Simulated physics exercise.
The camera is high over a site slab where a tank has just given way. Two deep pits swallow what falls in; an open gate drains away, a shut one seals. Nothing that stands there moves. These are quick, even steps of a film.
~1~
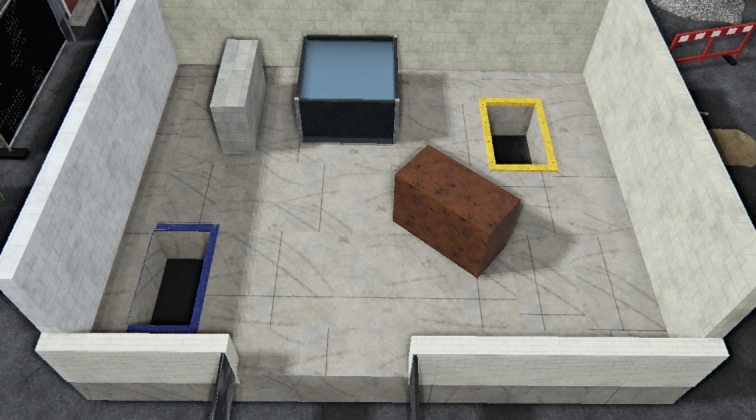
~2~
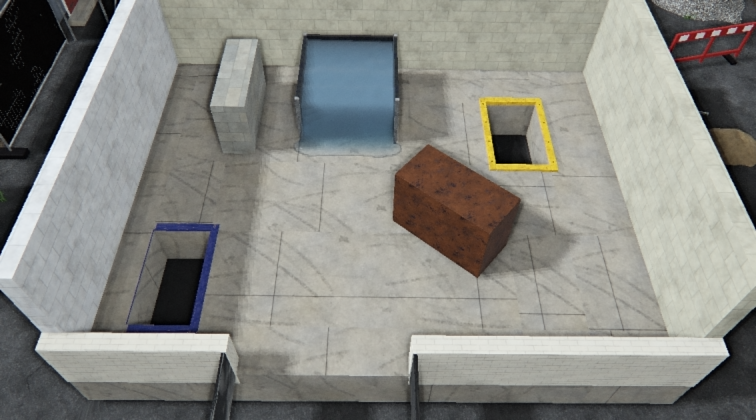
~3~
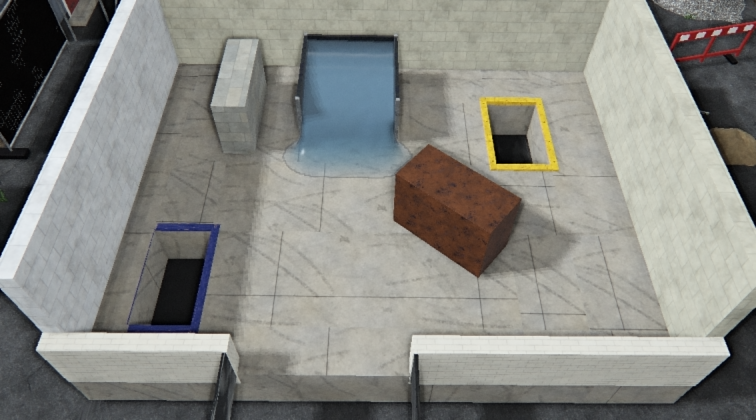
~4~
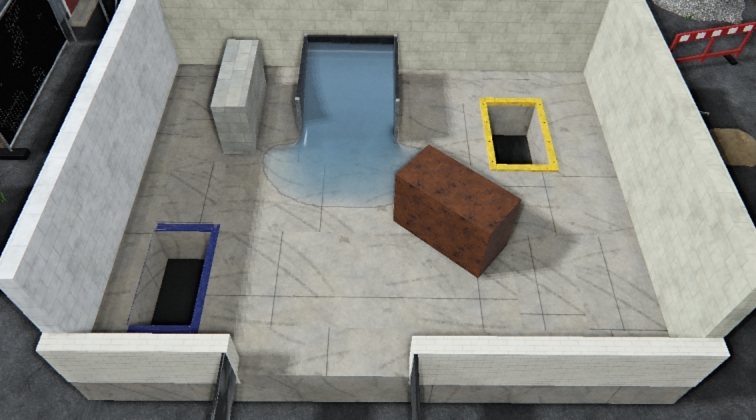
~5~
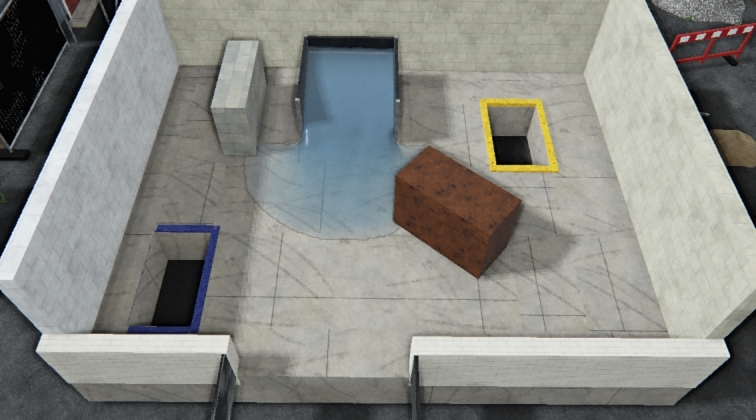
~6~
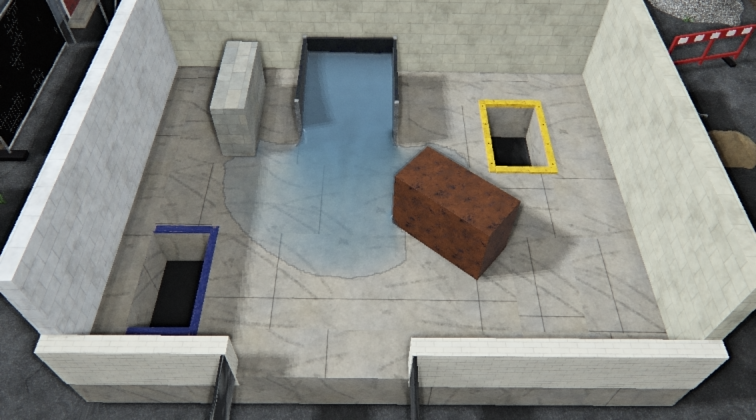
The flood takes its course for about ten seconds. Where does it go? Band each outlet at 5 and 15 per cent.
The gate takes more than 15 %; the yellow pit takes less than 5 %; the blue pit takes more than 15 %.
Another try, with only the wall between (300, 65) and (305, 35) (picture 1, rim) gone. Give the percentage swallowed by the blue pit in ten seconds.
Roughly, in per cent: Blue 25.
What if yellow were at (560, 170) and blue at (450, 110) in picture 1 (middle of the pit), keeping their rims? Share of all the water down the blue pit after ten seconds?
Per cent: Blue 2.
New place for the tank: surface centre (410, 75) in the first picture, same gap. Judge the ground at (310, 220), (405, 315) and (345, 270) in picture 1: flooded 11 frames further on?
As listed: Awash, flooded, wet.
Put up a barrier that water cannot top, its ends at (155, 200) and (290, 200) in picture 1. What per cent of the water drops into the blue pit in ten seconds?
Parts in a hundred: Blue 10.
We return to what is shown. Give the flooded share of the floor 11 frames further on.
Close to 50 %.
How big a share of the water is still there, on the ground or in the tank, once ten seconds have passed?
About 34 per cent.
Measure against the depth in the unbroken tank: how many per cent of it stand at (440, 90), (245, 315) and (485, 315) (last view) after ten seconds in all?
In that order: 2, 2 and 2 per cent.
A moment on, water covers 40 % of the floor; the gate 4 %, the yellow pit 0 %, the blue pit 1 %.
Next, water covers 50 % of the floor; the gate 16 %, the yellow pit 0 %, the blue pit 4 %.
Then, water covers 60 % of the floor; the gate 32 %, the yellow pit 1 %, the blue pit 10 %.
Later, water covers 60 % of the floor; the gate 42 %, the yellow pit 1 %, the blue pit 16 %.
In the end, water covers 60 % of the floor; the gate 46 %, the yellow pit 1 %, the blue pit 19 %.
